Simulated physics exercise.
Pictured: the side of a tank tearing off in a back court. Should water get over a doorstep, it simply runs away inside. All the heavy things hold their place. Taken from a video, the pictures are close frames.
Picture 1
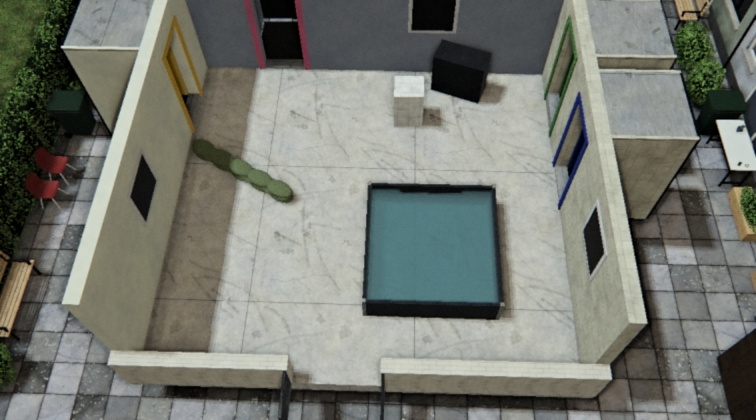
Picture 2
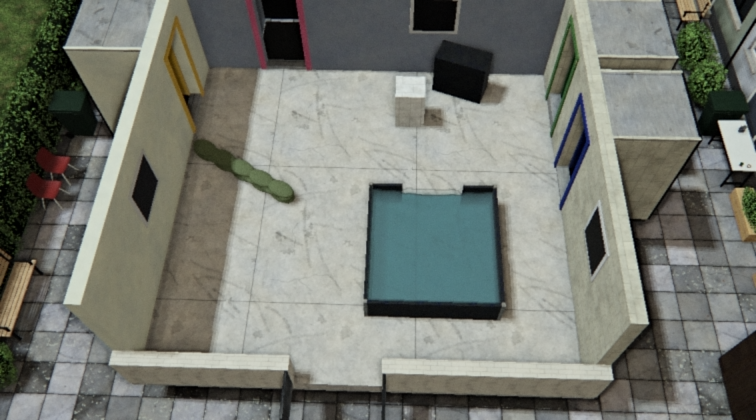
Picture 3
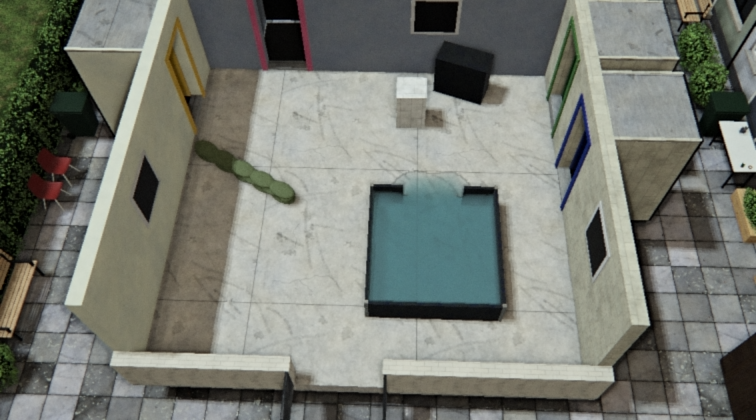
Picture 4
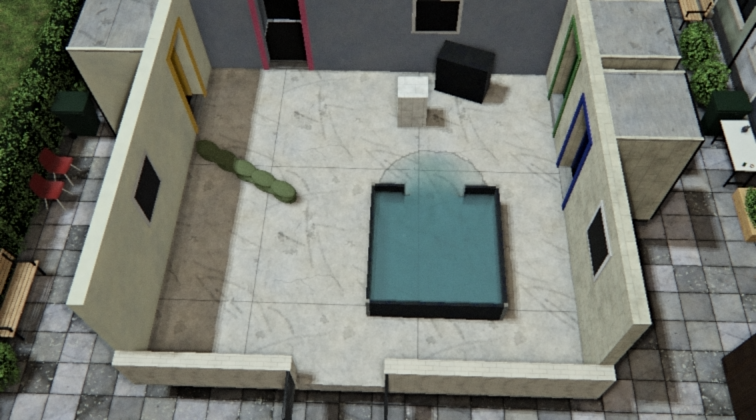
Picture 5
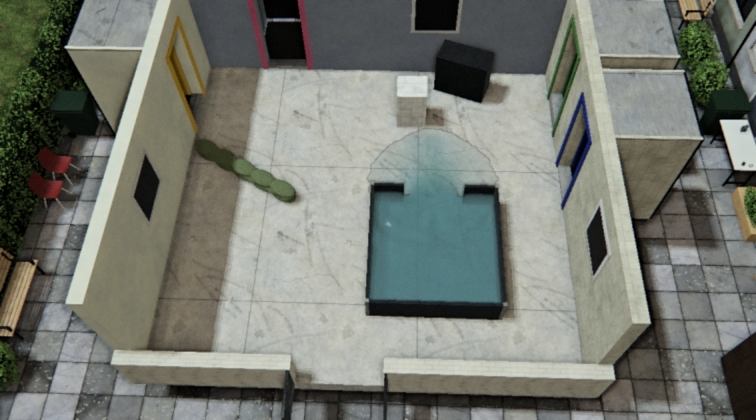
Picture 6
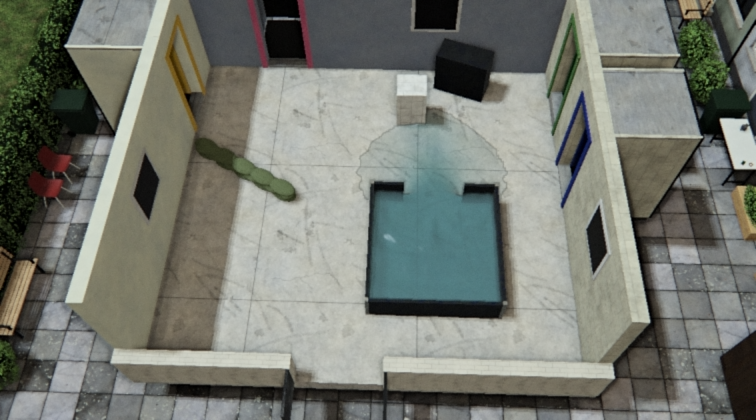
Square dark-walled tank of teal water opening at its far side, water spreading in a widening fan across the pale courtyard floor.
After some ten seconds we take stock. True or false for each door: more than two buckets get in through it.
The pink door: True; the yellow door: False; the blue door: False; the green door: False.
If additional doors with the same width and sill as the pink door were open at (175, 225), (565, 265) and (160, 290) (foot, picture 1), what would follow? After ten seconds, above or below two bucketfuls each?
Falls short; falls short; falls short.
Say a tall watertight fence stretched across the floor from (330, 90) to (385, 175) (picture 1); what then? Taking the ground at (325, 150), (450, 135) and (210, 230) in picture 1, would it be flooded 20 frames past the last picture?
Results in order: Bone-dry / swamped / bone-dry.
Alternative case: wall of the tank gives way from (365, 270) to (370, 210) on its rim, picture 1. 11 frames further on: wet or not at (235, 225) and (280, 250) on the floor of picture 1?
The first spot is soaked and the second is soaked.
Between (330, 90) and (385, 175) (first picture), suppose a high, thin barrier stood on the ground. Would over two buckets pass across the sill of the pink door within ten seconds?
Door by door: Pink misses the mark.
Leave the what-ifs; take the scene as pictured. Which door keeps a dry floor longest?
My answer: The one in yellow.
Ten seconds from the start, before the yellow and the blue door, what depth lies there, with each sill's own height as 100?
Roughly 70 and 100 %.
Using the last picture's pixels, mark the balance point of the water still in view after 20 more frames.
The water's middle lies around (425, 185).
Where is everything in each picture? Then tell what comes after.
The first picture shows the water tank at (432, 243) is whole and still.
In the second picture, water pours out on the water tank's far side and has run to a hidden place.
In the third picture, water pours out on the water tank's far side and has run to (408, 176).
In the fourth picture, the front is at (453, 157), out from the gap on the water tank's far side.
In the fifth picture, water pours out on the water tank's far side and has run to (443, 133).
In the sixth picture, water pours out on the water tank's far side and has run to (434, 112).
A moment on, water covers 15 % of the floor; the pink door not reached, the yellow door not reached, the blue door not reached, the green door not reached.
Next, water covers 30 % of the floor; the pink door not reached, the yellow door not reached, the blue door not reached, the green door wet at the sill, nothing in.
Then, water covers 35 % of the floor; the pink door under two buckets in, the yellow door not reached, the blue door wet at the sill, nothing in, the green door wet at the sill, nothing in.
Later, water covers 55 % of the floor; the pink door under two buckets in, the yellow door under two buckets in, the blue door wet at the sill, nothing in, the green door under two buckets in.
In the end, water covers 70 % of the floor; the pink door over two buckets in, the yellow door under two buckets in, the blue door under two buckets in, the green door under two buckets in.
